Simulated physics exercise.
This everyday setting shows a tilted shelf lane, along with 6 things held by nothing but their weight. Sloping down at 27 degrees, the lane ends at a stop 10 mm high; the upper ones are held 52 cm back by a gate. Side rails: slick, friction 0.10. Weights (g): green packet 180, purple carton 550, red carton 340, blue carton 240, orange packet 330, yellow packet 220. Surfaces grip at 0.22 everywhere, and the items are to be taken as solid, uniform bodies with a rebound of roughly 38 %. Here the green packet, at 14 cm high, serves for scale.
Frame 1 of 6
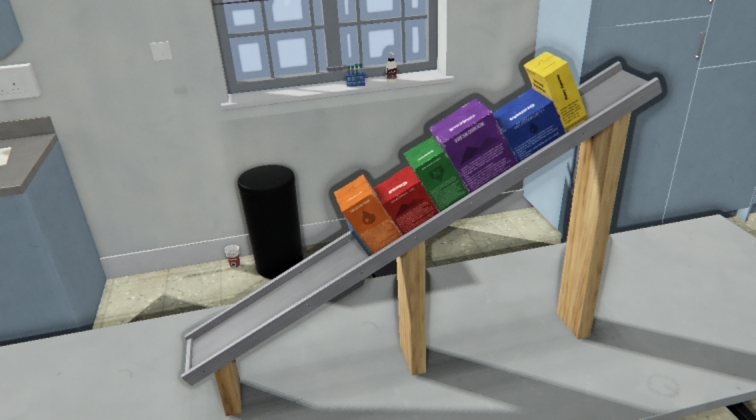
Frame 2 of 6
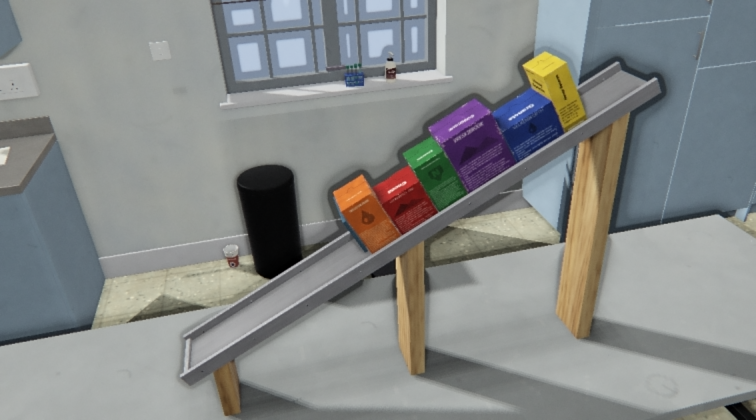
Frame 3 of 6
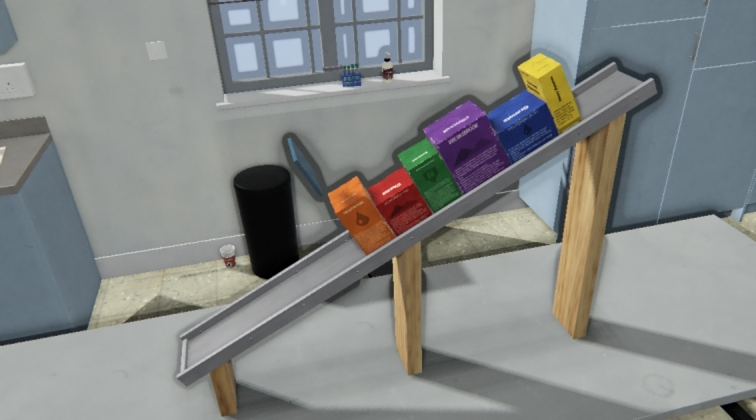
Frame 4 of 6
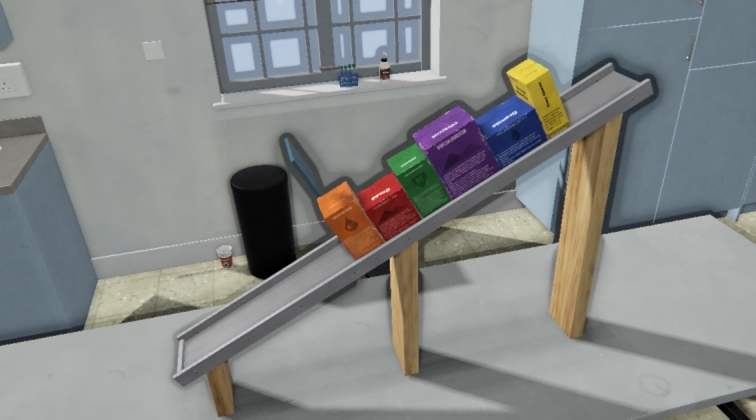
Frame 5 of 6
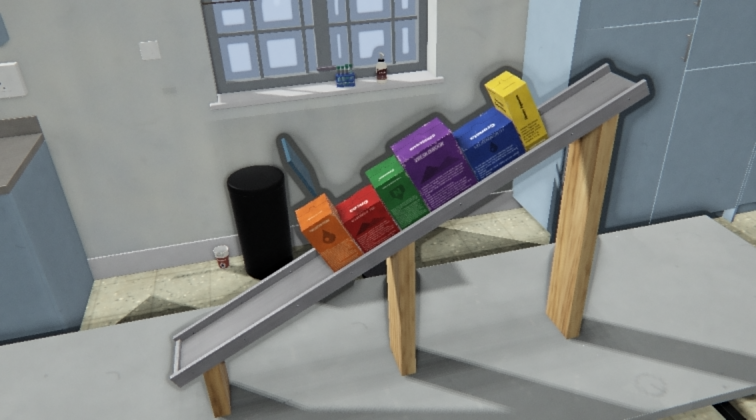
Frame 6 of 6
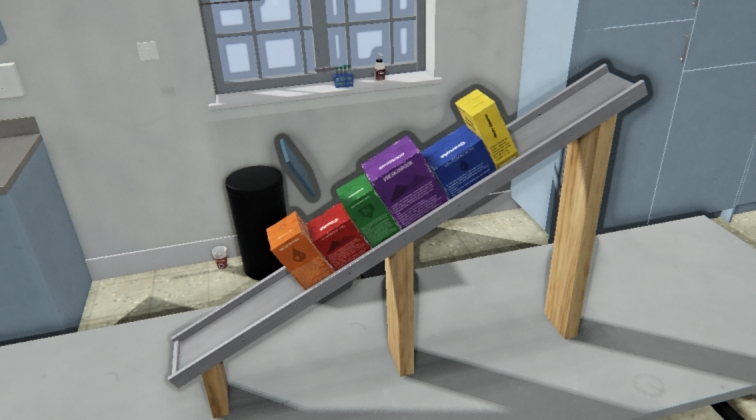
A sloping metal ramp on wooden legs held a row of six colorful boxes, motionless at first; then a dark bluish flap appeared beside the orange one, and they all slid down together toward the left.
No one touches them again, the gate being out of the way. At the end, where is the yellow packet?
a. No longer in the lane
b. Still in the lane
b.
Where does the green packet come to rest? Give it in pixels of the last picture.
Look near (209, 313) and you'll find it.
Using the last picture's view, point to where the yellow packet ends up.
End position: Roughly (258, 288).
Then, 0.20 s on from there, leader 13 cm from the stop; yellow packet near (405, 183).
Then, 0.70 s on from there, orange packet now over the stop; yellow packet on its side near (400, 200); blue carton 38° off its base.
Then, 1.40 s on from there, blue carton now over the stop; yellow packet on its side near (260, 285); purple carton on its side.
In the end, over the stop, purple carton, blue carton and orange packet; toppled in the lane, yellow packet; the other 2 in the lane. In the last view, yellow packet near (258, 288).
